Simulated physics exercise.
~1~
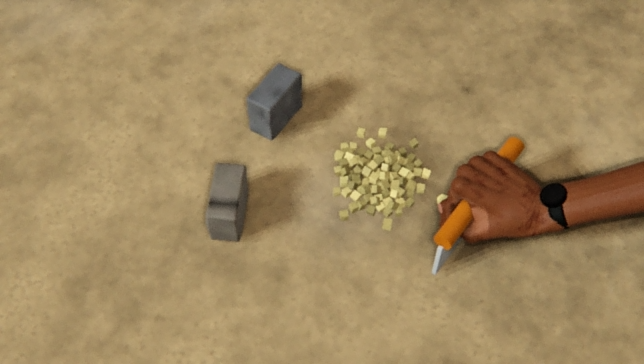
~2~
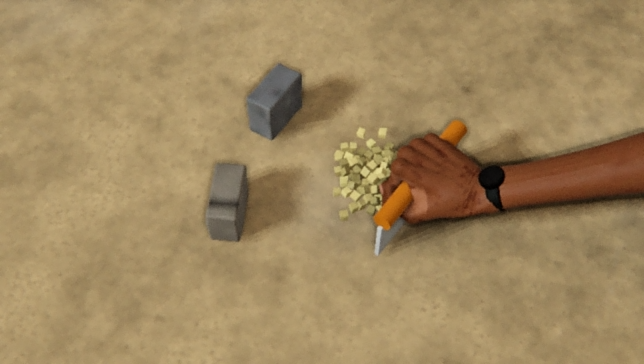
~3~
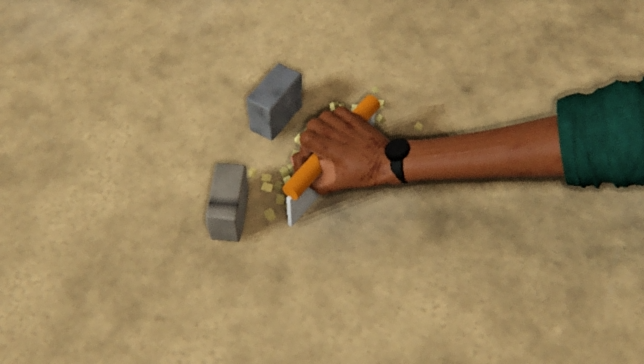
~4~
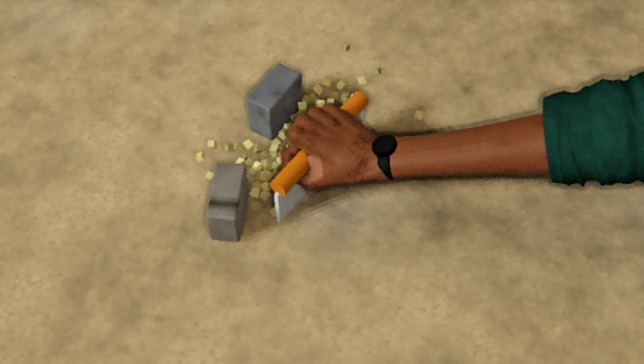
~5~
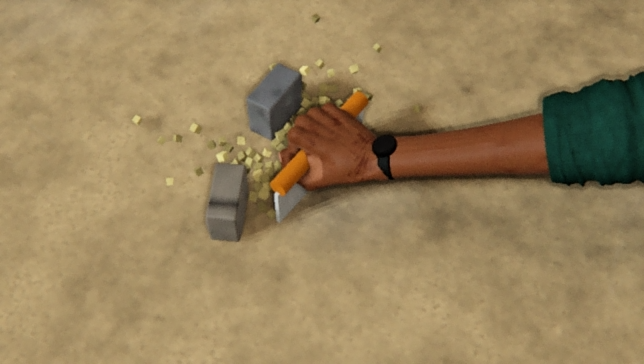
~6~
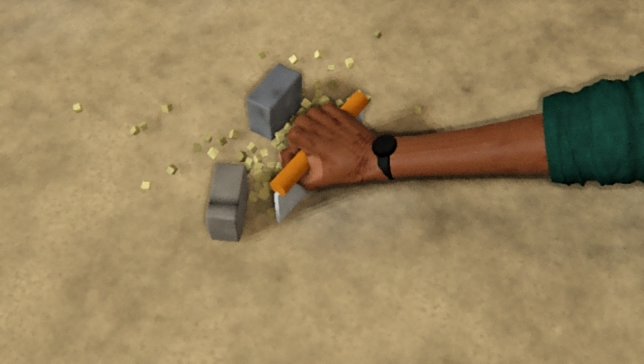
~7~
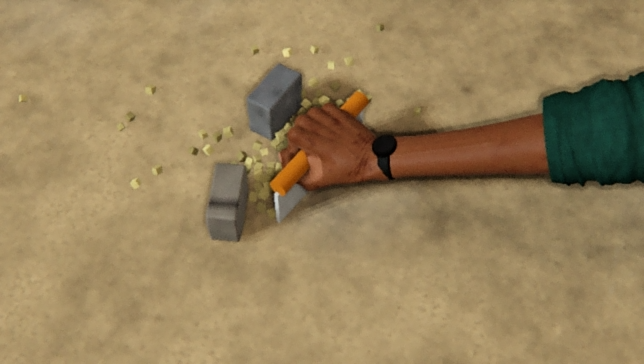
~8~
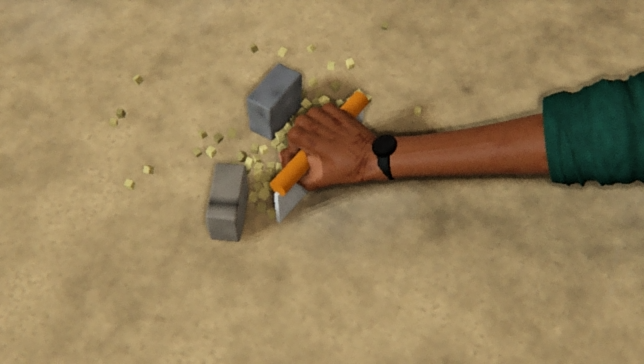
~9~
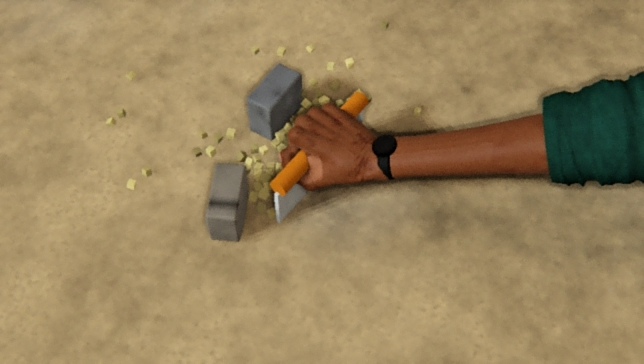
A hand gripping an orange-handled scraper pushed a heap of small pale yellow cubes left across a sandy surface toward two grey blocks, then stopped; some cubes scattered through the gap and around the far block, while most stayed bunched before them.
